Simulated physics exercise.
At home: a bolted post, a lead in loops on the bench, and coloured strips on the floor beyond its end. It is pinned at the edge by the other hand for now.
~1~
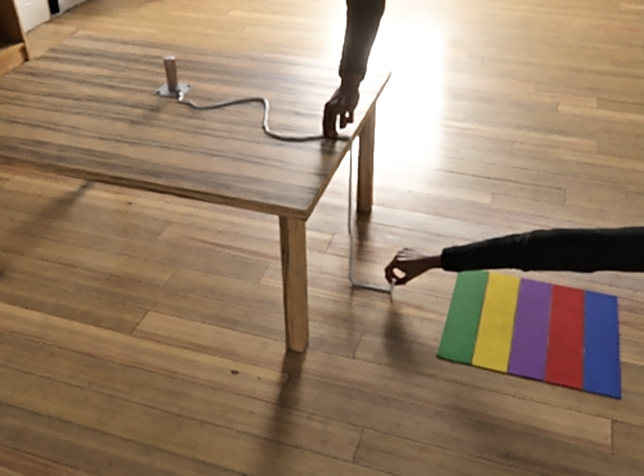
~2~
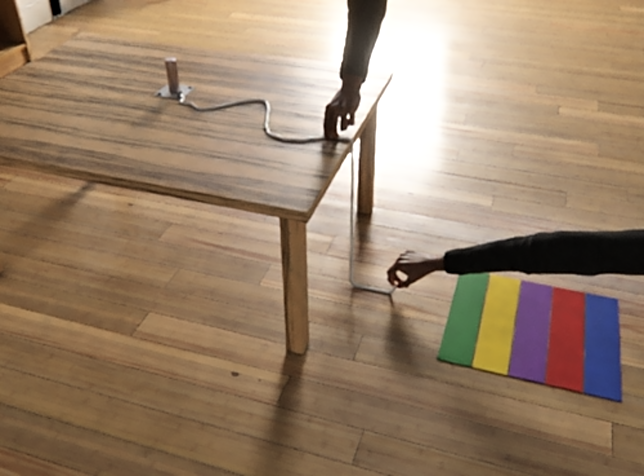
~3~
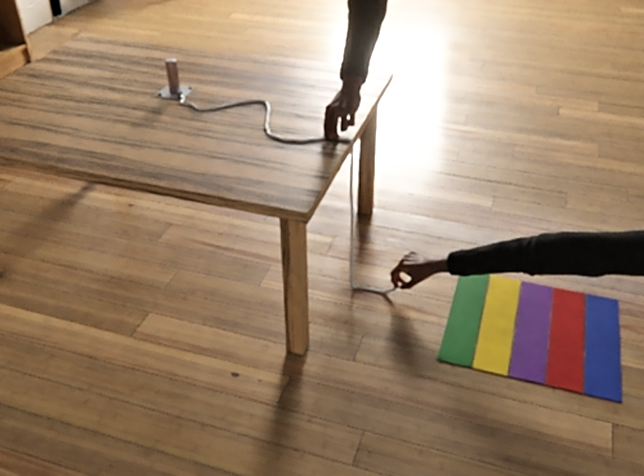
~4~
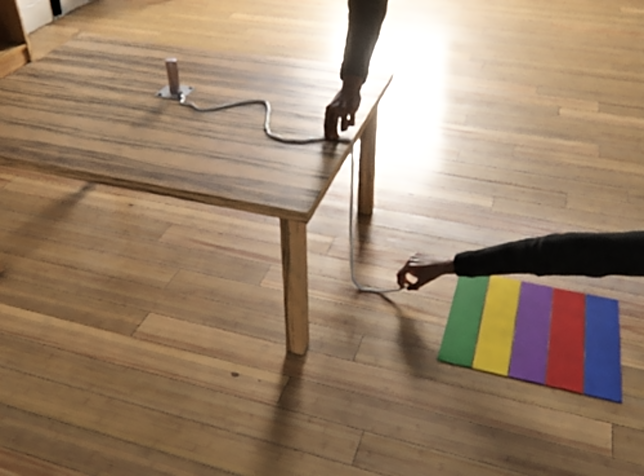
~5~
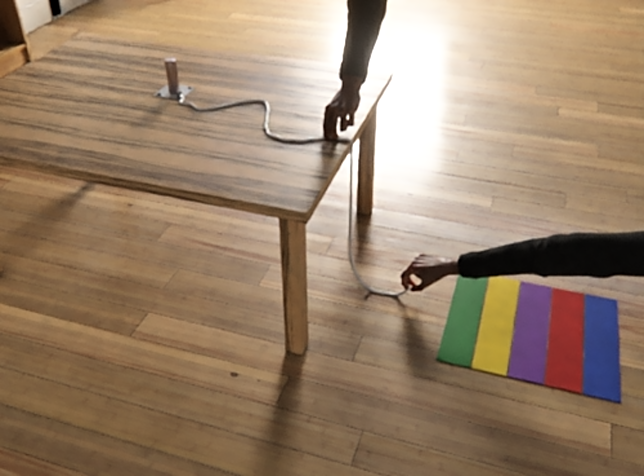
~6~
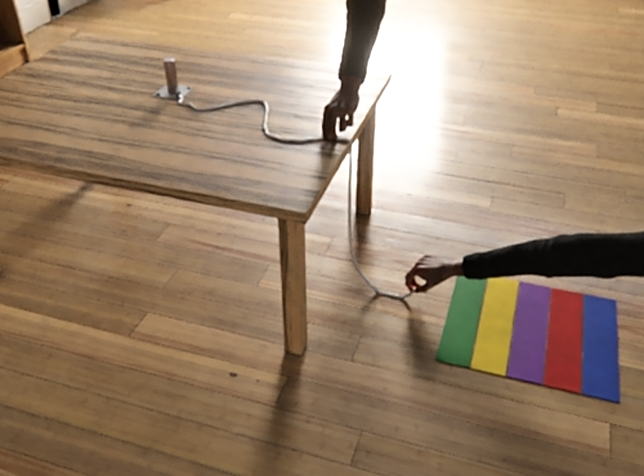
A hand slowly draws the lead's end rightward while another pins it at the edge.
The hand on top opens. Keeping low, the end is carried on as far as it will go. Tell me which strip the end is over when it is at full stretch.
It is over the blue strip.
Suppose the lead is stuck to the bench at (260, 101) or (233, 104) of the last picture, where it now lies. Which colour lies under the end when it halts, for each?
Try 1: Red; try 2: Red.
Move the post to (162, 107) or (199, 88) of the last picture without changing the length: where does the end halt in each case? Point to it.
Around (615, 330) and (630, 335), in that order.
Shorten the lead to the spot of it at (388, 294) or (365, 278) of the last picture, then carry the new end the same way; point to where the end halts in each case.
For the first cut it's about (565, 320), and for the second about (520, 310).
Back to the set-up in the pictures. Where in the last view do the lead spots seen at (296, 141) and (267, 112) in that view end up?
The first ends at (381, 148) and the second at (308, 117).
Early on, end near (553, 318); over red.
Midway, end near (587, 325); over blue.
At the end of the slack, end near (607, 329); over blue. The end stops over the blue strip.
